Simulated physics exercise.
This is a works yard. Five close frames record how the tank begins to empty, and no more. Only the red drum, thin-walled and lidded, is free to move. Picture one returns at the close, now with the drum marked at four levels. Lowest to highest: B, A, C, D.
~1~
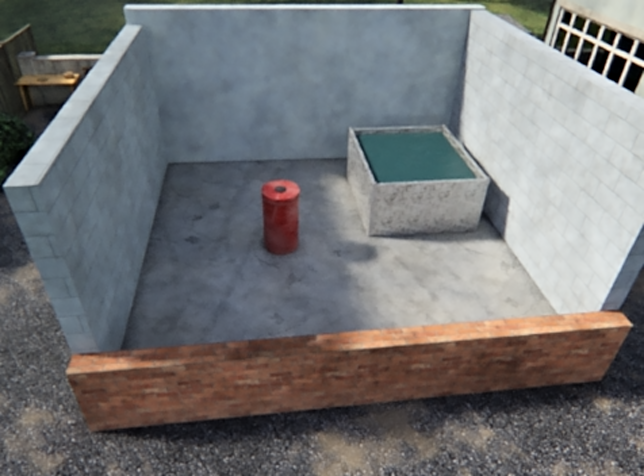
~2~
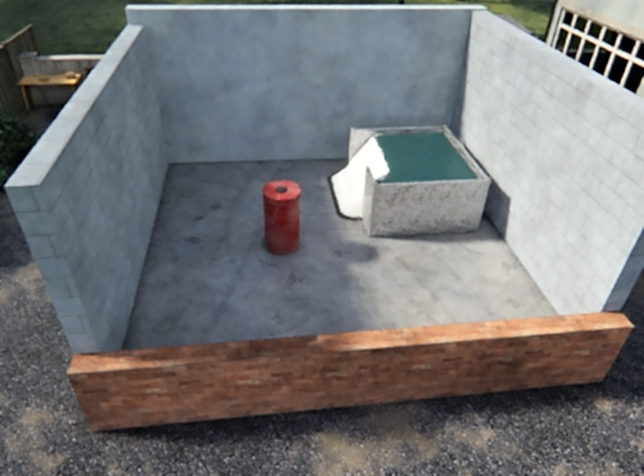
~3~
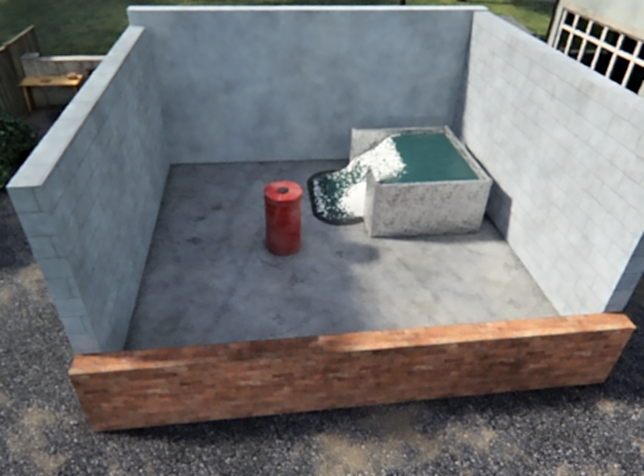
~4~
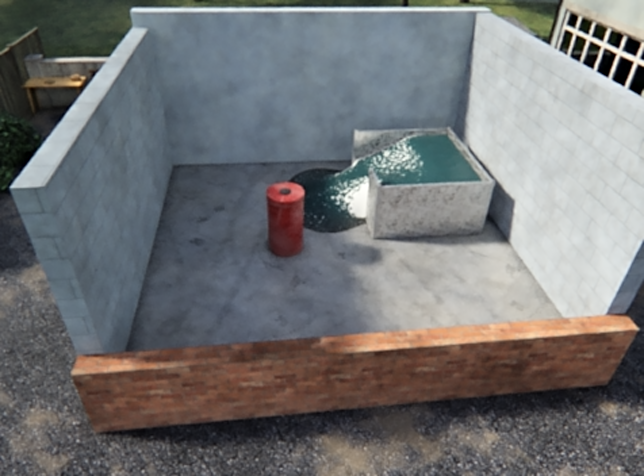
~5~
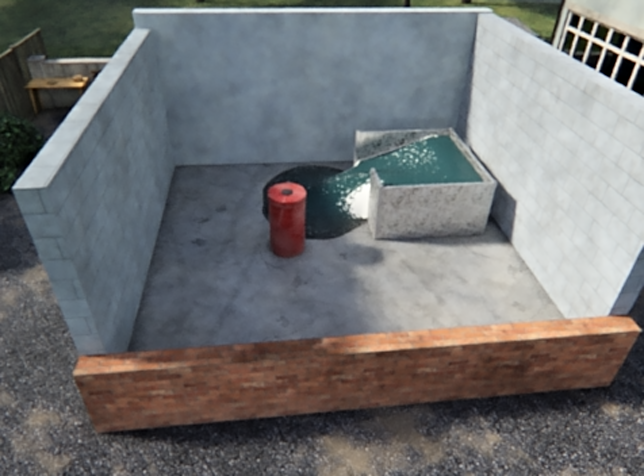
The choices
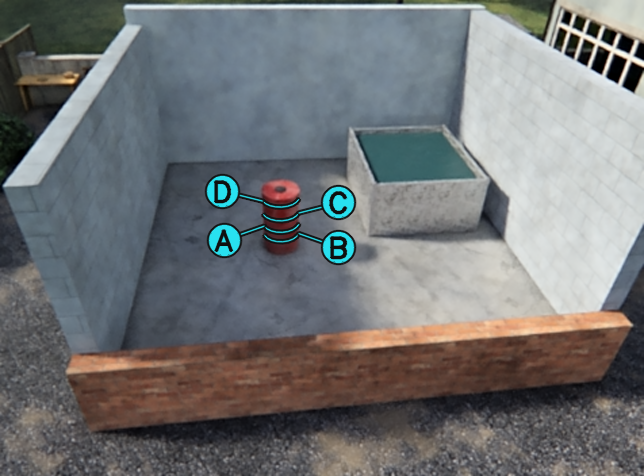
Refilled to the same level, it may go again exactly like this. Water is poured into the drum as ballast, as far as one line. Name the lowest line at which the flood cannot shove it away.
Choose B.
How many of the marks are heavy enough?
All four.
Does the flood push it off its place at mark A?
No.
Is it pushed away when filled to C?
No, that is safe.
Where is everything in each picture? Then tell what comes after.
Lid of the red drum at (280, 190); tank full, its middle at (413, 157).
Water covers 2 % of the ground and is seen nearest the drum at (342, 211).
Water covers 5 % of the ground and is seen nearest the drum at (329, 219).
Water covers 9 % of the ground and is seen nearest the drum at (311, 224).
Lid of the red drum at (286, 193); water covers 13 % of the ground and is seen nearest the drum at (302, 232).
On the marked copy, A at (282, 232); B at (282, 241); C at (282, 220); D at (281, 207); from the bottom up B, A, C, D.
With A, it does not move.
With B, it does not move.
With C, it does not move.
With D, it does not move.
